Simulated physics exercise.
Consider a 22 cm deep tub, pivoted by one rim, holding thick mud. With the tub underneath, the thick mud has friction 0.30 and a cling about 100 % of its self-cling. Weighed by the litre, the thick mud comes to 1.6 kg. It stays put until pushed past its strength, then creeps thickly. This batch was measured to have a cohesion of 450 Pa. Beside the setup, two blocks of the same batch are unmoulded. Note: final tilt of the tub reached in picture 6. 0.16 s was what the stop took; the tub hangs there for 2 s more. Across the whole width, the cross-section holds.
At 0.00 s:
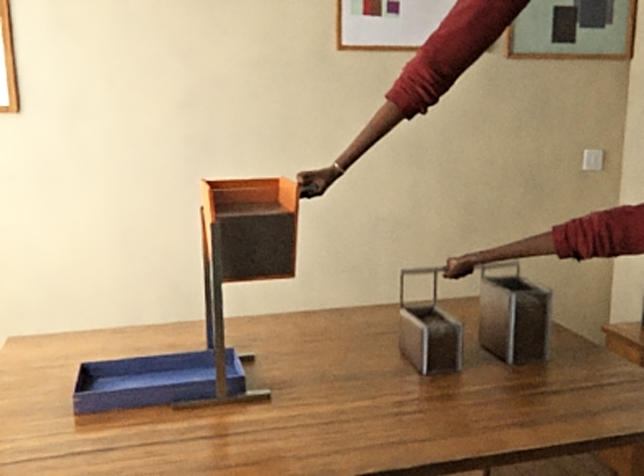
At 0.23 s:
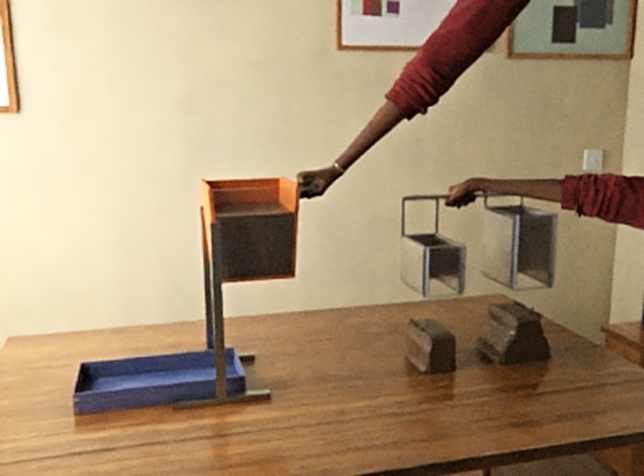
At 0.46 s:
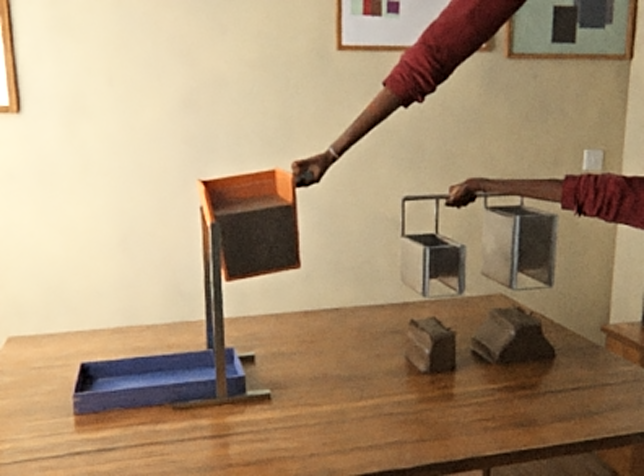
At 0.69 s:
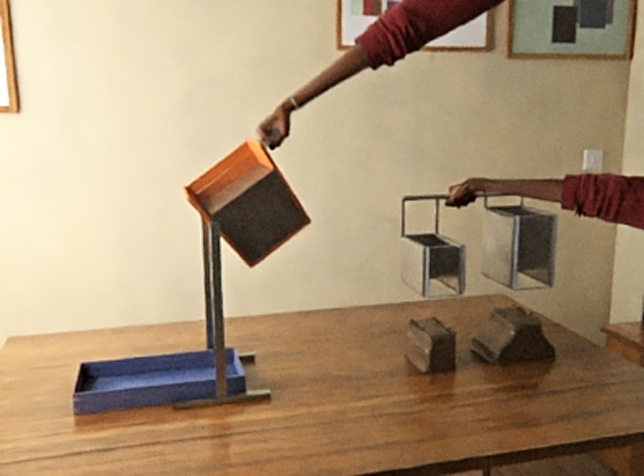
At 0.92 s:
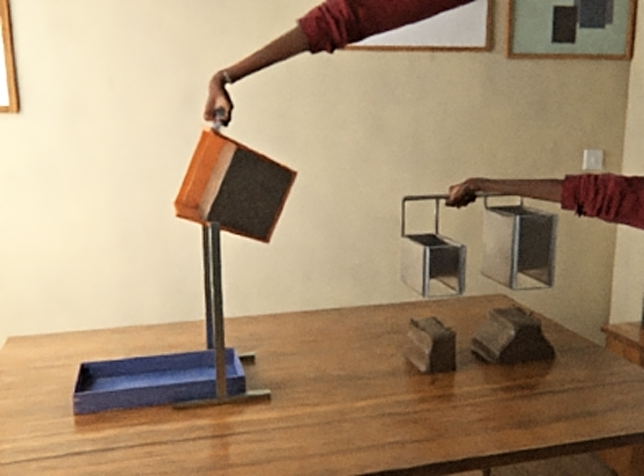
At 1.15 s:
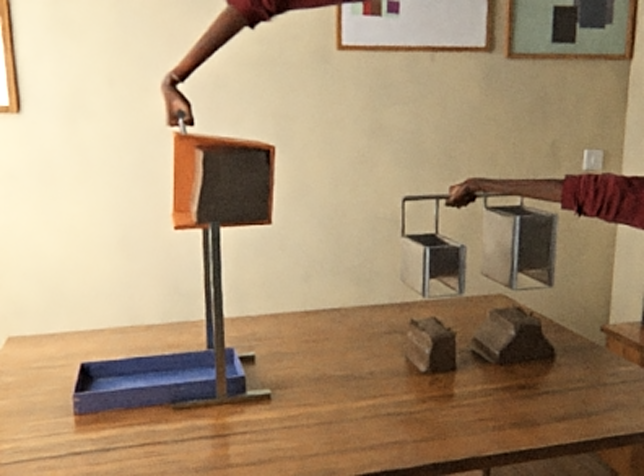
The footage shows one hand lifting two open metal moulds off dark blocks, which slump, the right one more, while another hand steadily tilts an orange-edged tub of thick mud leftward on its stand above a blue tray.
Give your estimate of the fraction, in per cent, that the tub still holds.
The tub still holds about 75 per cent.
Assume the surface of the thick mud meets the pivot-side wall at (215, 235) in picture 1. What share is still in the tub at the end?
About 100 %.
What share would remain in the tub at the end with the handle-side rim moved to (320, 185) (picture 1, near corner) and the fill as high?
Then near 50 % stays in the tub.
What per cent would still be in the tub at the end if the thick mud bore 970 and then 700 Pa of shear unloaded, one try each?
The two runs give near 100 % and near 100 % respectively.
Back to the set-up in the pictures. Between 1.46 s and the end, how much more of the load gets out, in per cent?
Around 16 percent of the load.
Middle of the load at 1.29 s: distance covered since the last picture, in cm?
The change is near 3 cm.
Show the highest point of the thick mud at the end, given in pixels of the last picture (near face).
The highest point is near (233, 173) in the last picture.
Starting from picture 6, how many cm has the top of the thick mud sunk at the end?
5 cm.
After 1.29 s, the tub is at 86 degrees and holds 100 %.
After 1.46 s, the tub is at 86 degrees and holds 92 %.
After 1.63 s, the tub is at 86 degrees and holds 81 %.
After 1.80 s, the tub is at 86 degrees and holds 75 %.
After 3.15 s, the tub is at 86 degrees and holds 75 %.
